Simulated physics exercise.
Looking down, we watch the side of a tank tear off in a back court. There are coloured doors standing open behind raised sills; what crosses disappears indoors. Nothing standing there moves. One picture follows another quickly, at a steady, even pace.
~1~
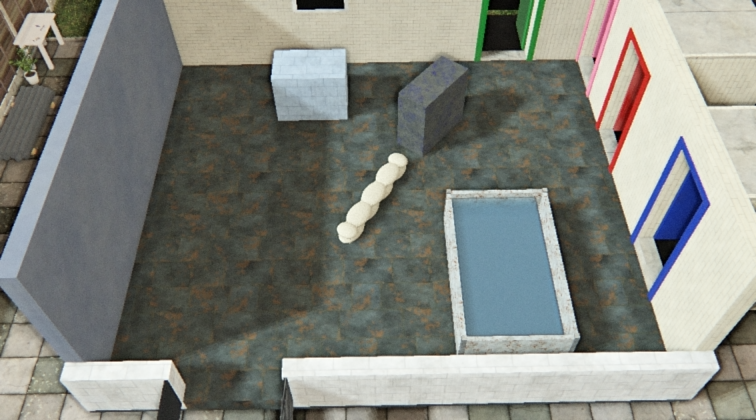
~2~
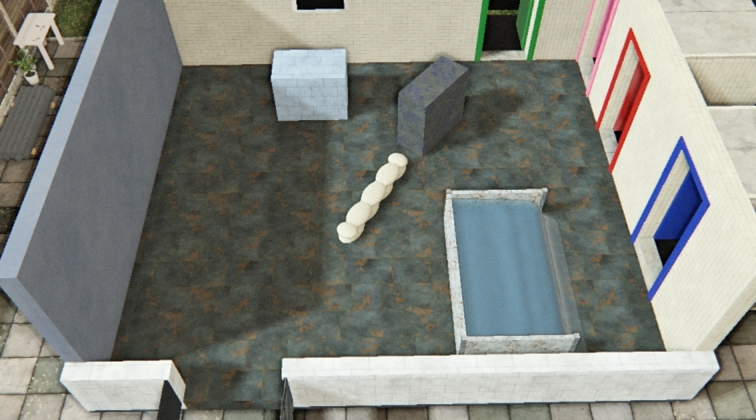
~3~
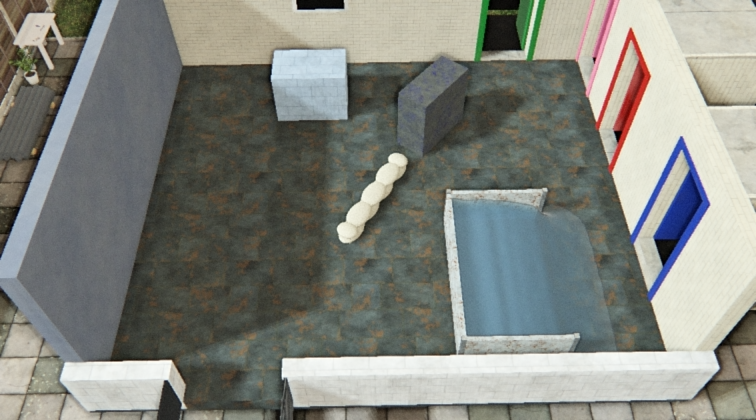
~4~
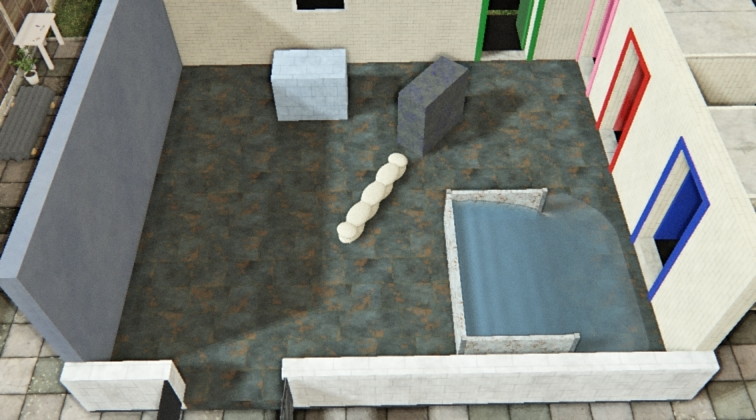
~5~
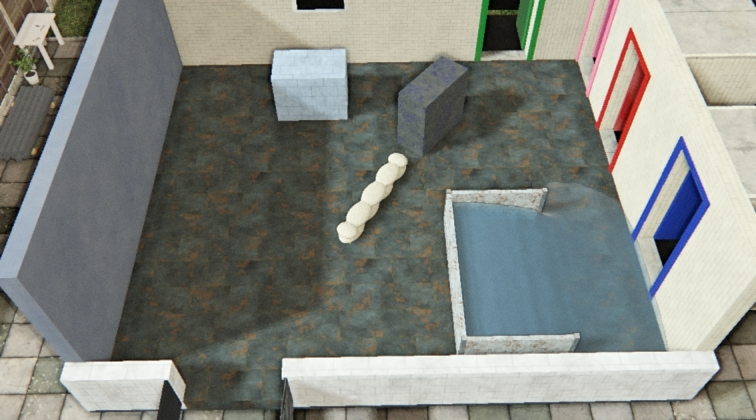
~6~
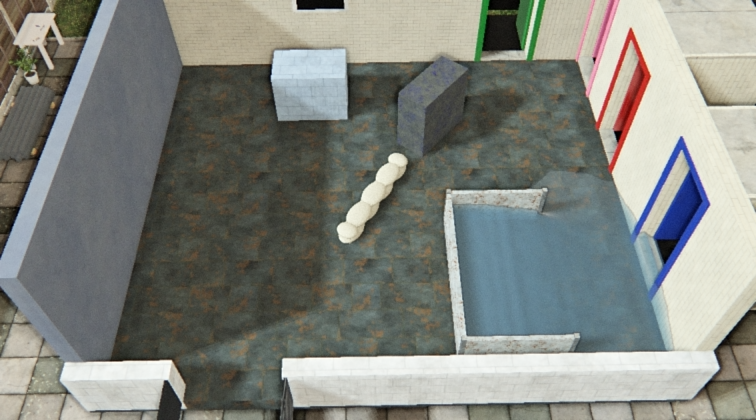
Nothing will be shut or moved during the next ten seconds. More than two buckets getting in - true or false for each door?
Red door: True; blue door: True; pink door: False; green door: True.
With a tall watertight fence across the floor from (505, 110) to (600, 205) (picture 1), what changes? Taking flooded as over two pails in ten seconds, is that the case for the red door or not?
Red falls short.
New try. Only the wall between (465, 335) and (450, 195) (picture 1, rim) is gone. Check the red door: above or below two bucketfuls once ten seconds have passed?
Lab note: Red door, below the mark.
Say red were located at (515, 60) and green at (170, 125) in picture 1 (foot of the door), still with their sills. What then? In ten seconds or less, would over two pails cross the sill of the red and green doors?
Note: Red beats the limit, green does not reach the limit.
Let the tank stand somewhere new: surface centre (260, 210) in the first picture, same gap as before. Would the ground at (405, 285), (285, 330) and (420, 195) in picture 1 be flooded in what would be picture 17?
In order: Submerged, untouched, submerged.
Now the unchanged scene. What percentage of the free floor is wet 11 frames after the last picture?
Roughly 20 %.
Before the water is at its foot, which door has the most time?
Result: The green one.
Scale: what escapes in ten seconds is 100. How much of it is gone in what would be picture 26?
Around 60 per cent.
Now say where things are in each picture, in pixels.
Still water in the open tank at (507, 262), in the first picture.
The front is at a hidden place, out from the gap at (551, 277), in the second picture.
Water pours out at (550, 278) and has run to a hidden place, in the third picture.
The front is at a hidden place, out from the gap at (550, 278), in the fourth picture.
Water pours out at (550, 278) and has run to a hidden place, in the fifth picture.
Water pours out at (550, 278) and has run to (616, 185), in the sixth picture.
A moment on, water covers 10 % of the floor; the red door wet at the sill, nothing in, the blue door far over two buckets in, the pink door not reached, the green door not reached.
Next, water covers 20 % of the floor; the red door under two buckets in, the blue door far over two buckets in, the pink door wet at the sill, nothing in, the green door not reached.
Then, water covers 35 % of the floor; the red door under two buckets in, the blue door far over two buckets in, the pink door wet at the sill, nothing in, the green door under two buckets in.
Later, water covers 40 % of the floor; the red door over two buckets in, the blue door far over two buckets in, the pink door under two buckets in, the green door over two buckets in.
In the end, water covers 70 % of the floor; the red door over two buckets in, the blue door far over two buckets in, the pink door under two buckets in, the green door far over two buckets in.
